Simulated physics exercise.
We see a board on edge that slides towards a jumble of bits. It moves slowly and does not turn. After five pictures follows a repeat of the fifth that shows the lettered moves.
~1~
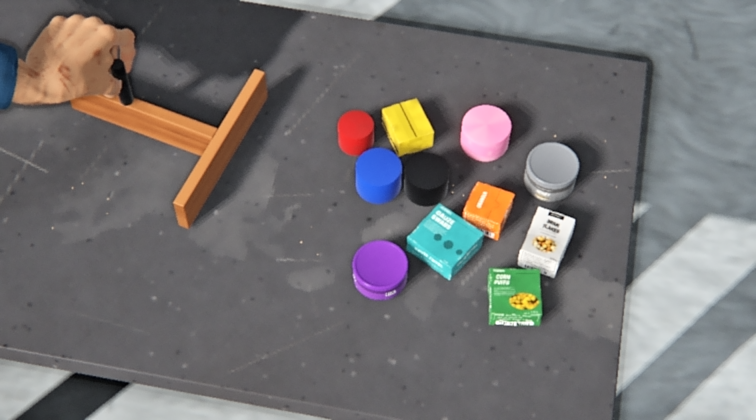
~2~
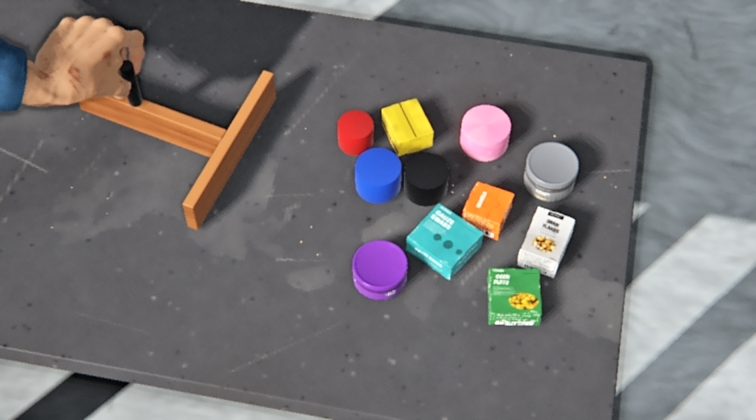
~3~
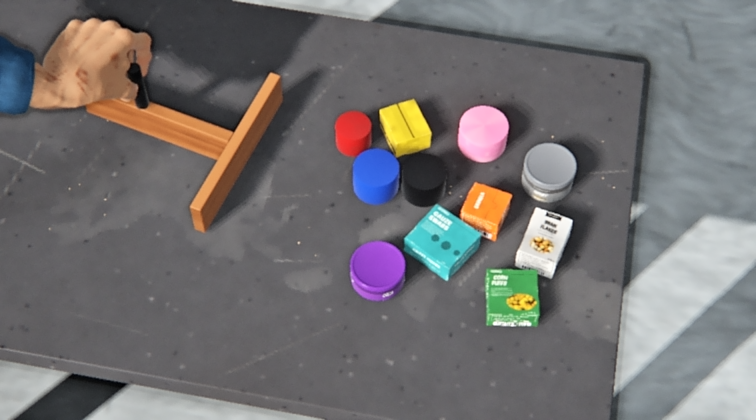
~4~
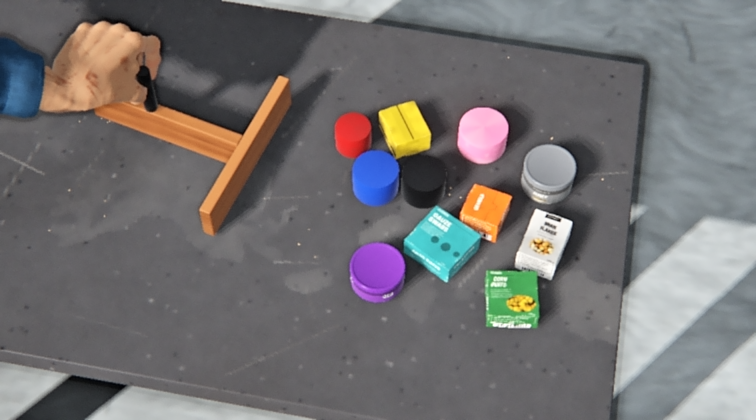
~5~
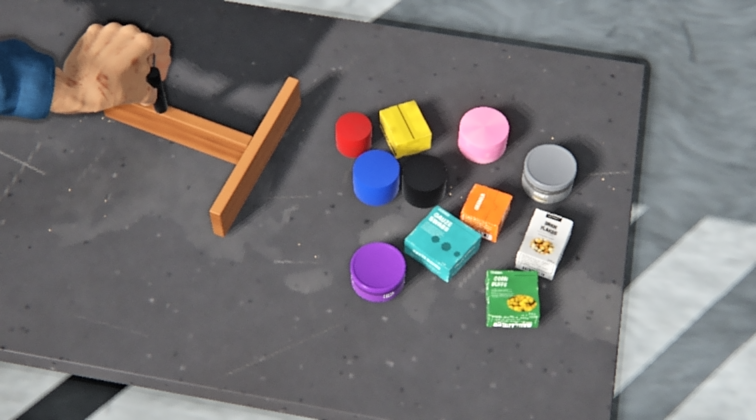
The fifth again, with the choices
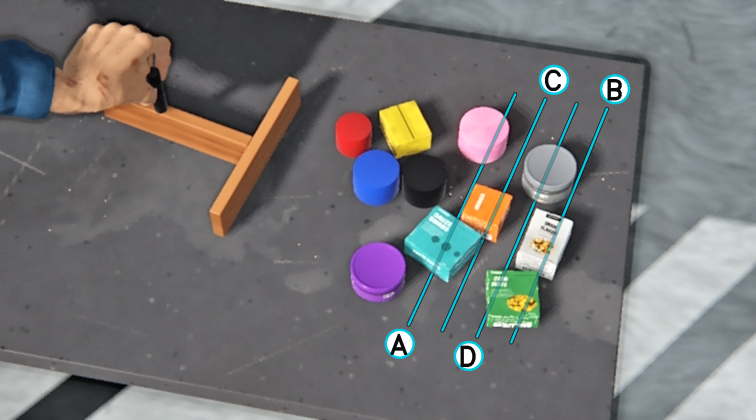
A hand slides a wooden board slowly right across a dark table toward colourful tubs and boxes.
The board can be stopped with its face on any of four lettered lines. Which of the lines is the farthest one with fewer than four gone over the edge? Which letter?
Stop at B.
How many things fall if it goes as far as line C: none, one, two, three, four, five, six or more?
The count is none.
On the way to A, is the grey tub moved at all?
Yes.
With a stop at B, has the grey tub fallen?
By then, yes.
On the marked copy, A at (465, 203); B at (562, 219); C at (497, 208); D at (530, 214).
Following B. Soon after the start, board (364, 161); yellow box (426, 128); red tin (403, 153).
Later, board (475, 179); white packet (571, 259); pink tin (578, 144).
In the end, board (562, 193); pink tin over the edge; white packet over the edge; three fallen.
As for the rest, A is within the limit but short; C is within the limit but short; D is within the limit but short.
